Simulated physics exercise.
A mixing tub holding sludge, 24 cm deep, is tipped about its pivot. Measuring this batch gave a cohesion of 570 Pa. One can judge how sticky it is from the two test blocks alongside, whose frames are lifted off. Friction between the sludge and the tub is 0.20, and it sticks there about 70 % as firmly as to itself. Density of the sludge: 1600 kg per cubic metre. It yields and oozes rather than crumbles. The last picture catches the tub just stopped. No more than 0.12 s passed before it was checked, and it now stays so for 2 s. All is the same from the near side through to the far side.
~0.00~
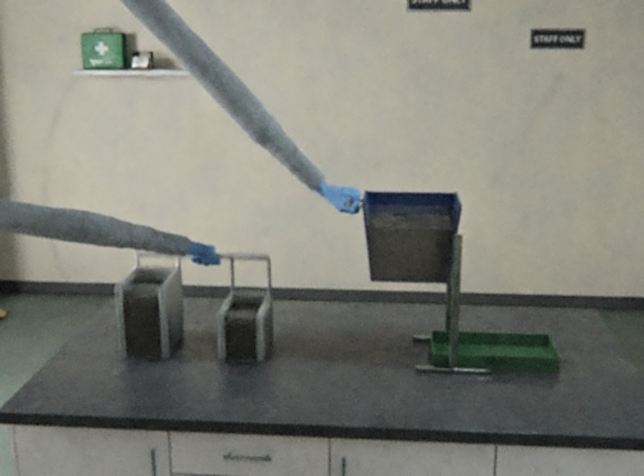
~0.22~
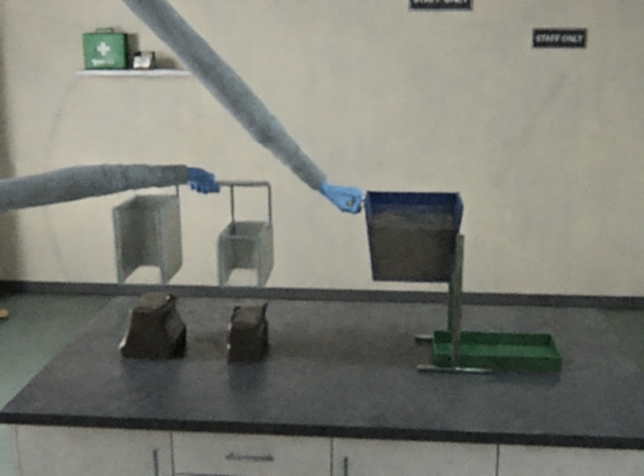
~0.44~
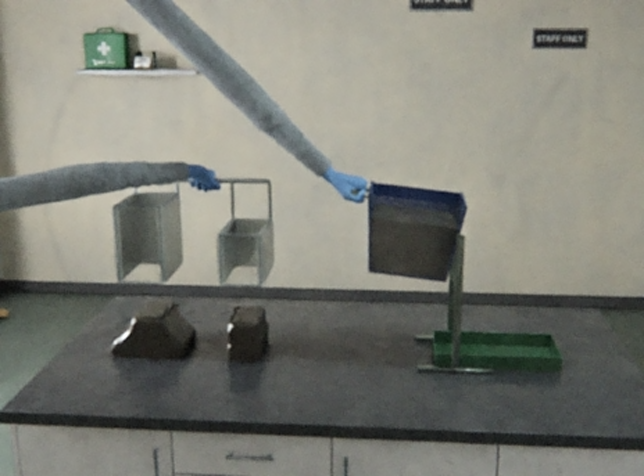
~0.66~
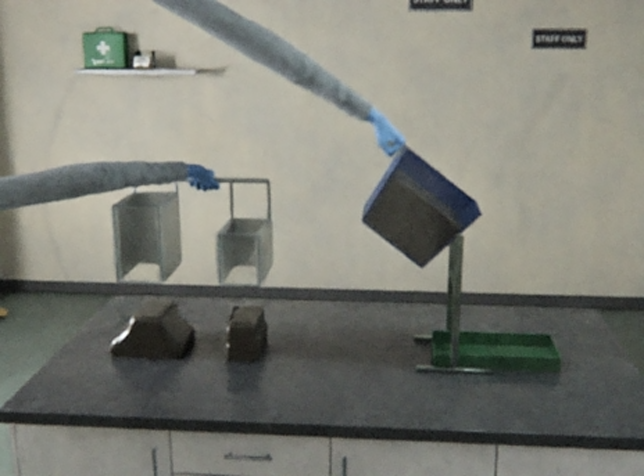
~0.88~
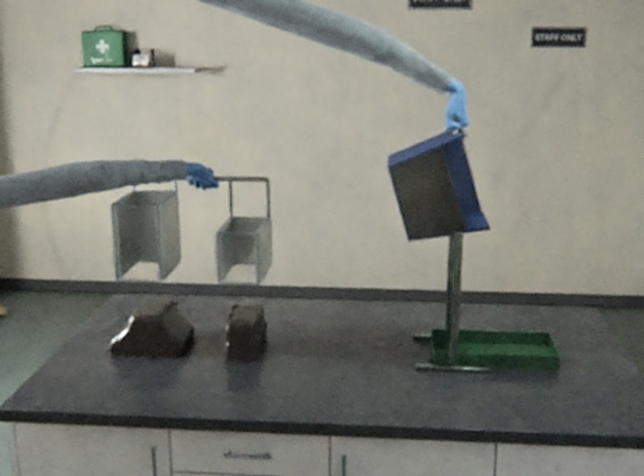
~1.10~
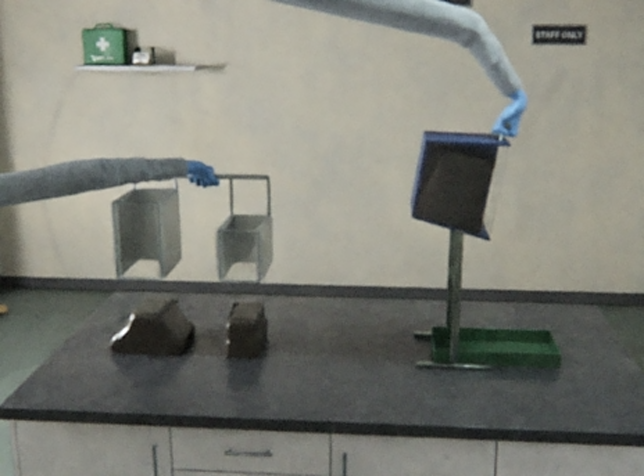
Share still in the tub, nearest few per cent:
0 %.
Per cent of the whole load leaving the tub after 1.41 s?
Load share from then on: Near 35 %.
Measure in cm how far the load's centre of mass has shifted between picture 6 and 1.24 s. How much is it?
It has gone close to 9 cm.
By 1.24 s, the tub is at 99 degrees and holds 71 %.
By 1.41 s, the tub is at 99 degrees and holds 35 %.
By 1.58 s, the tub is at 99 degrees and holds 28 %.
By 1.75 s, the tub is at 99 degrees and holds 20 %.
By 3.10 s, at the end, the tub is at 99 degrees and holds 0 %.
